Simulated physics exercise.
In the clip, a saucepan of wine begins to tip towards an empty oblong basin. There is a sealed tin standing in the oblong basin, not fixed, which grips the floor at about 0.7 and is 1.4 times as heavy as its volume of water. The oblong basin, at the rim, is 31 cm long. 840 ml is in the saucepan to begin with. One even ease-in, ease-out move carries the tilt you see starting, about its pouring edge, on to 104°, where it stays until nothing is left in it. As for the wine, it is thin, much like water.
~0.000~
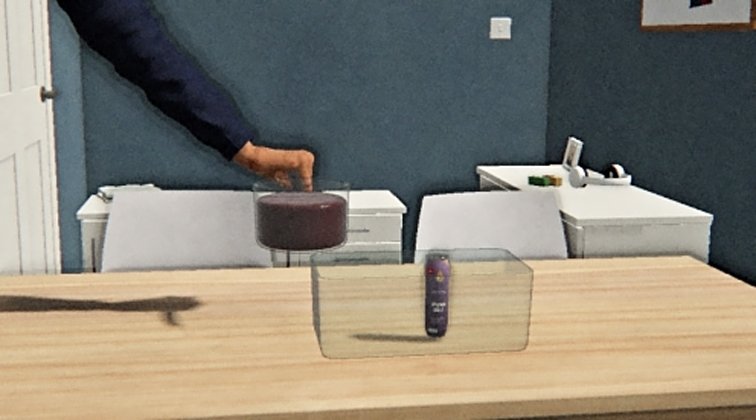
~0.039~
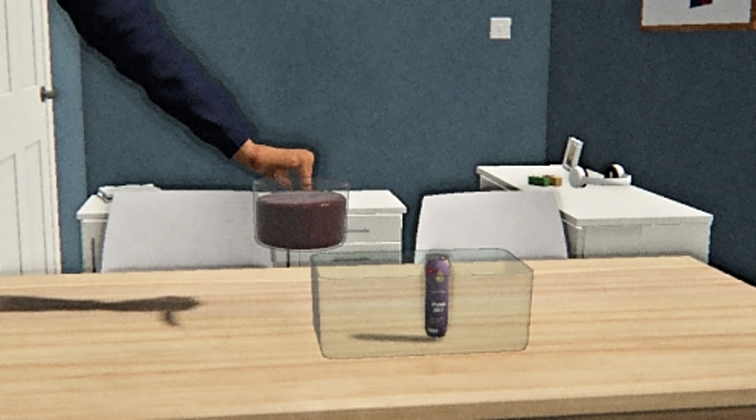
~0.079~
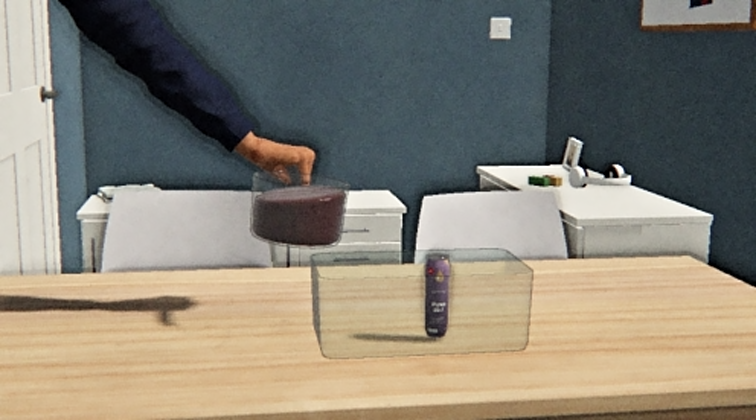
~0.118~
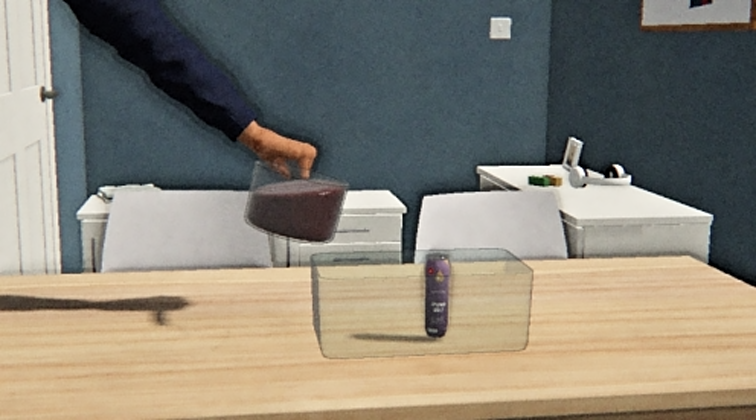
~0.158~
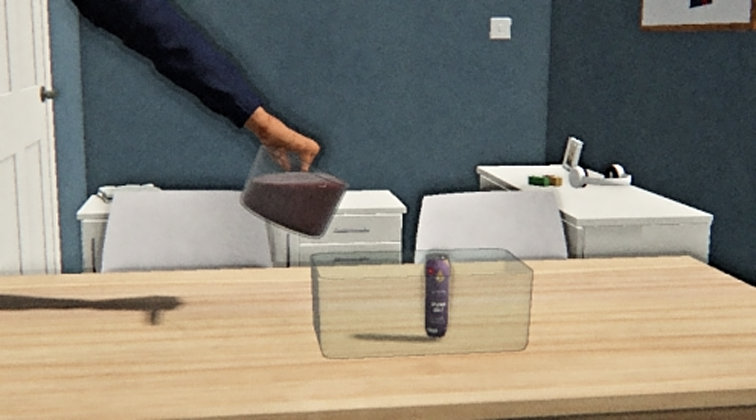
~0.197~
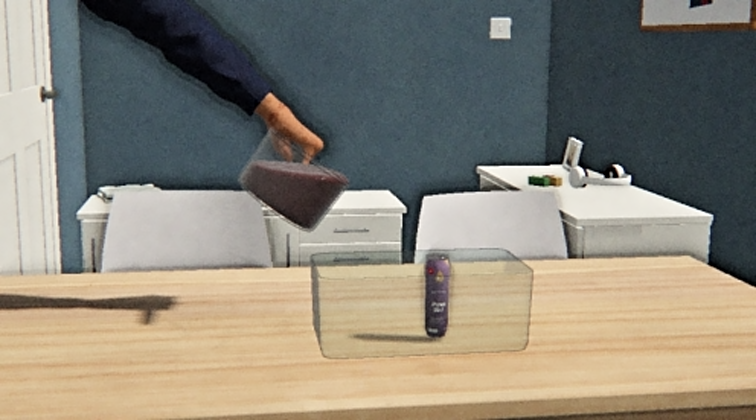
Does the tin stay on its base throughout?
It's down.
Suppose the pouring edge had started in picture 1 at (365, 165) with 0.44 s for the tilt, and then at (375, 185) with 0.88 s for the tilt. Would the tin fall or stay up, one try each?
Run one: It does not tip. Run two: It does not tip.
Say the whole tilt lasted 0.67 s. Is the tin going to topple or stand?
Outcome - the tin ends up overturned.
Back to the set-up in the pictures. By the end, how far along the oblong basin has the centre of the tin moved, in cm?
Net tin displacement: Roughly 6.0 cm.
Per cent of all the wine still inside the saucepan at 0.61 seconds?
Roughly 9 per cent.
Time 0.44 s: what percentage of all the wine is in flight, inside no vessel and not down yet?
I'd say close to 40 per cent.
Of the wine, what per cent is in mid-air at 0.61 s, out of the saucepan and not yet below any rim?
About 26 percent.
By 0.44 s the tilt is 101° and 56 per cent is still to pour; the tin stands where it began.
By 0.61 s the tilt is 104° and 9 per cent is still to pour; the tin leans 8°.
By 0.79 s the tilt is 104° and 1 per cent is still to pour; the tin lies on its side.
By 0.99 s the tilt is 104° and 0 per cent is still to pour; the tin lies on its side.
At rest the tin lies on its side.
